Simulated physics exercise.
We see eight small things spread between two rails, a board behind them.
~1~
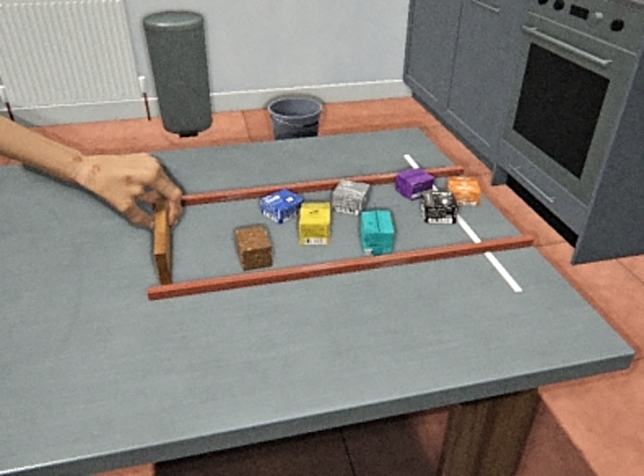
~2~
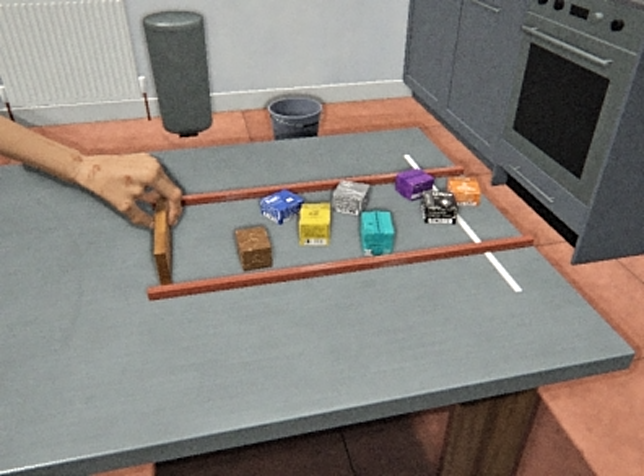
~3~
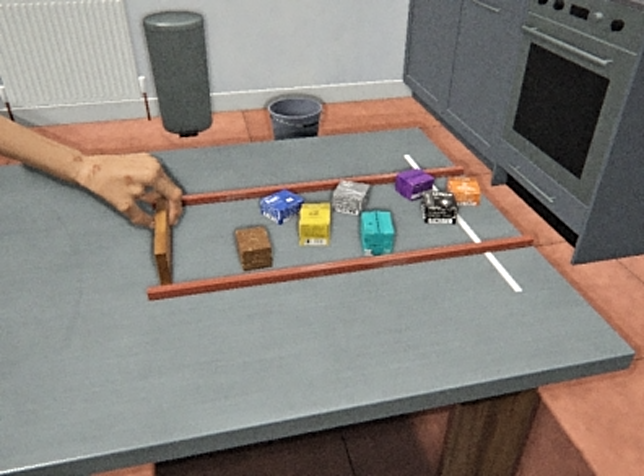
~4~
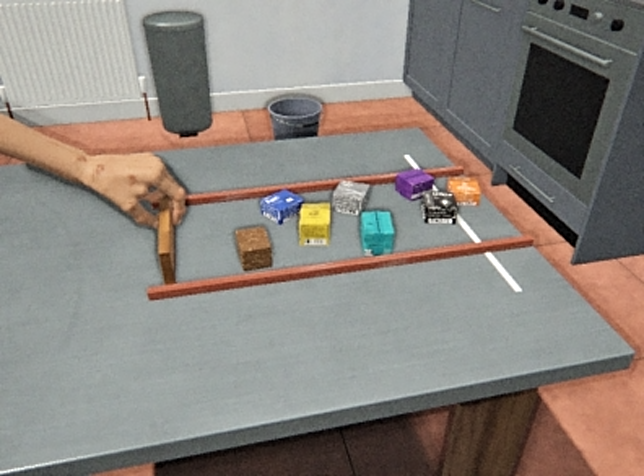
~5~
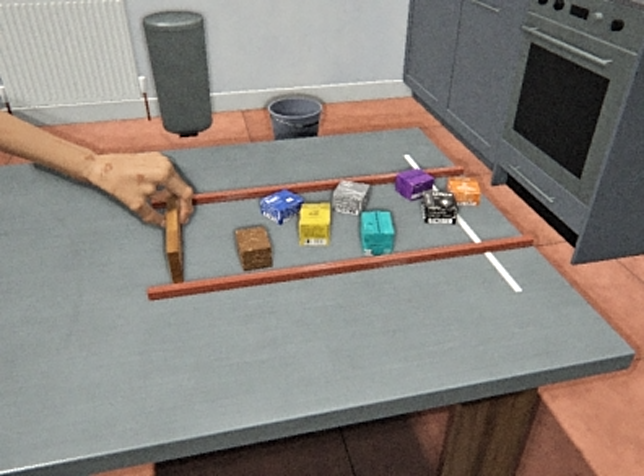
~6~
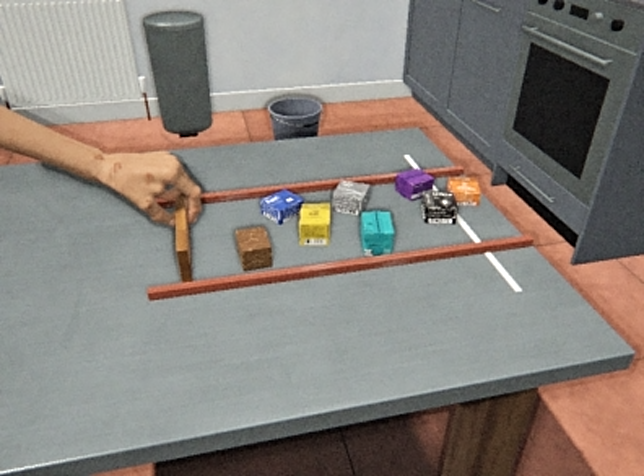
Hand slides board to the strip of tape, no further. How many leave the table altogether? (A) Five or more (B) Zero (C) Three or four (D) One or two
The answer is C.
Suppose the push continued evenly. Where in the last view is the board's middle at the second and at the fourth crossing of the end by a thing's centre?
The middle is at about (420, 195), later at about (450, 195).
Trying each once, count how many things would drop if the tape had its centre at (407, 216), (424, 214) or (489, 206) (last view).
Going through them in order, you'd see 1, 1 and 8.
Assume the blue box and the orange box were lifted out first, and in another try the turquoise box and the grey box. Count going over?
You'd get 1 in the first case and 2 in the second one.
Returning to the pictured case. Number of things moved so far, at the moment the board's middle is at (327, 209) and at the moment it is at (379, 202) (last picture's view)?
At that stage 5; at the next, 8.
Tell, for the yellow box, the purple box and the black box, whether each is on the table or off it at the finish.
One by one: The yellow box keeps its place, the purple box does not stay, and the black box does not stay.
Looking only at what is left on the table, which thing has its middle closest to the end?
The grey box winds up nearest.
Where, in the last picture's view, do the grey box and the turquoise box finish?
First at (478, 178); second at (510, 218).
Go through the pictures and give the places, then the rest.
The first picture shows orange box (463, 191); black box (439, 207); purple box (415, 184); board (164, 228); tape (452, 210).
The second picture shows black box (439, 207); board (164, 228).
The third picture shows purple box (414, 185); yellow box (315, 224).
The fourth picture shows orange box (463, 191); grey box (351, 198).
The fifth picture shows black box (439, 207); blue box (283, 207).
The sixth picture shows orange box (463, 191); black box (439, 207); purple box (414, 185); board (183, 226); tape (452, 210).
Early on, none off yet; orange box at rest near (463, 191); black box at rest near (439, 207); purple box at rest near (414, 185).
Finally, the number that fall off is three or four; lost, purple box, black box and orange box.
